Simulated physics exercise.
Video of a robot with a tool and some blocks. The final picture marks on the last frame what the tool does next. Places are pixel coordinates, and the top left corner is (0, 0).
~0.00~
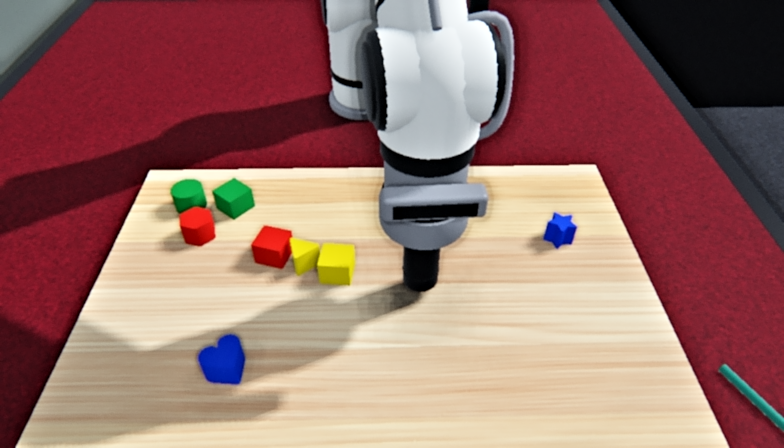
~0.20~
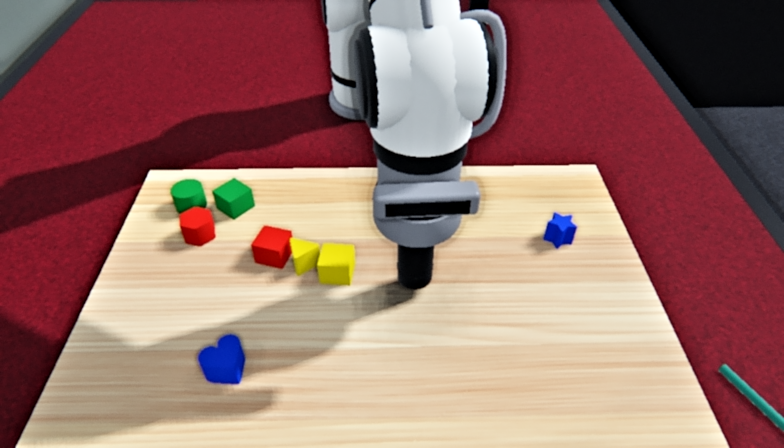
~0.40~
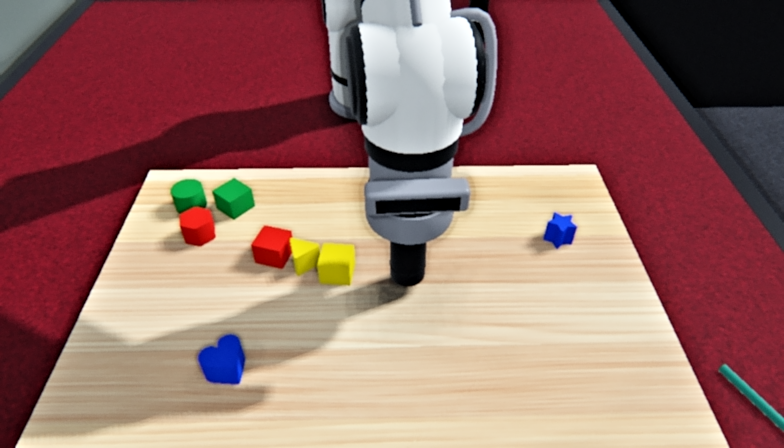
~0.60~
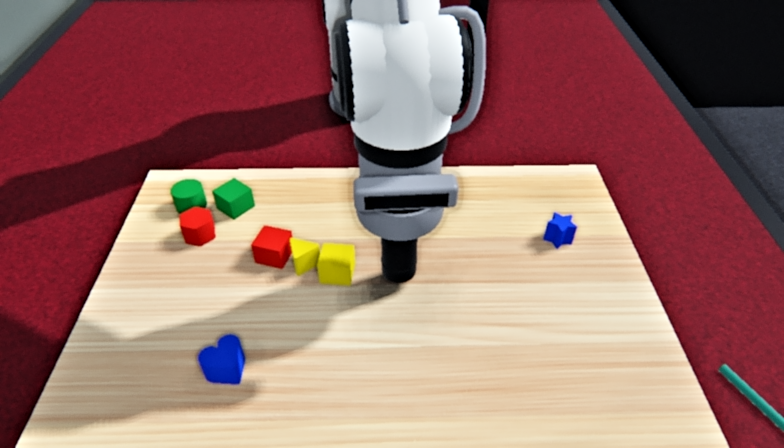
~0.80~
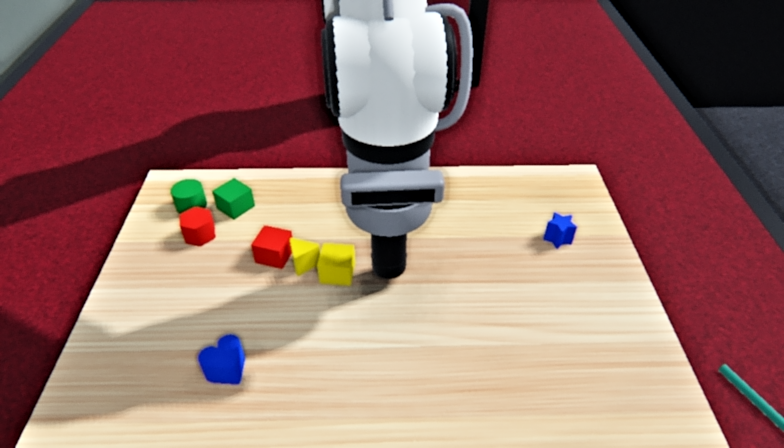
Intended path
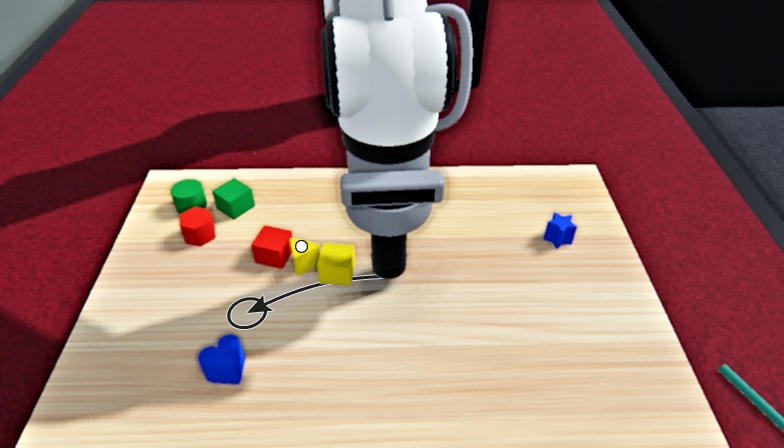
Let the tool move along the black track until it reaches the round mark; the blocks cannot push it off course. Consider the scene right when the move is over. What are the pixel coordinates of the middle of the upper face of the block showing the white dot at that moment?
At pixel (285, 231).
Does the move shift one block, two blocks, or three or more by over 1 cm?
Going by the path, three or more of them shift by more than about 1 cm.
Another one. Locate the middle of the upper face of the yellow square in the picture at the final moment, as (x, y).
For the centre of its top, I'd go with (291, 248).
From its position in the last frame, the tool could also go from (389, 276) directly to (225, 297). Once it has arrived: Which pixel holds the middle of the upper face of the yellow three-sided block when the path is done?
The middle of its top is at (287, 228).
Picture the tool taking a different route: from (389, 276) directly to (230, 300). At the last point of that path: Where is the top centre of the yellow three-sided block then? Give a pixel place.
Its top face will be centred at roughly (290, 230).
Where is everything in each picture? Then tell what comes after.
The first frame shows tool's lower end (420, 280); blue heart-shaped block (221, 352); red square (271, 237); yellow three-sided block (302, 246); yellow square (336, 255).
The second frame shows tool (415, 278); blocks still.
The third frame shows tool (408, 275); blocks still.
The fourth frame shows tool (399, 271); blocks still.
The fifth frame shows tool (389, 267); blue heart-shaped block (221, 352); red square (271, 237); yellow three-sided block (302, 246); yellow square (336, 255).
Drawn move, from (389, 276) by way of (341, 280) and (294, 292) to (247, 313); the dot is on the yellow three-sided block.
What follows on the original path. One third of the way, tool (339, 272); red square (262, 234), turned 20° anticlockwise; yellow three-sided block (290, 239); yellow square (309, 250), turned 40° clockwise.
Two thirds of the way, tool (292, 284); red square (258, 233), turned 25° anticlockwise; yellow three-sided block (285, 231), turned 15° clockwise; yellow square (291, 248), turned 60° clockwise.
At the end, tool (245, 304); blue heart-shaped block still; red square (258, 233), turned 25° anticlockwise; yellow three-sided block (285, 231), turned 15° clockwise; yellow square (291, 248), turned 60° clockwise.
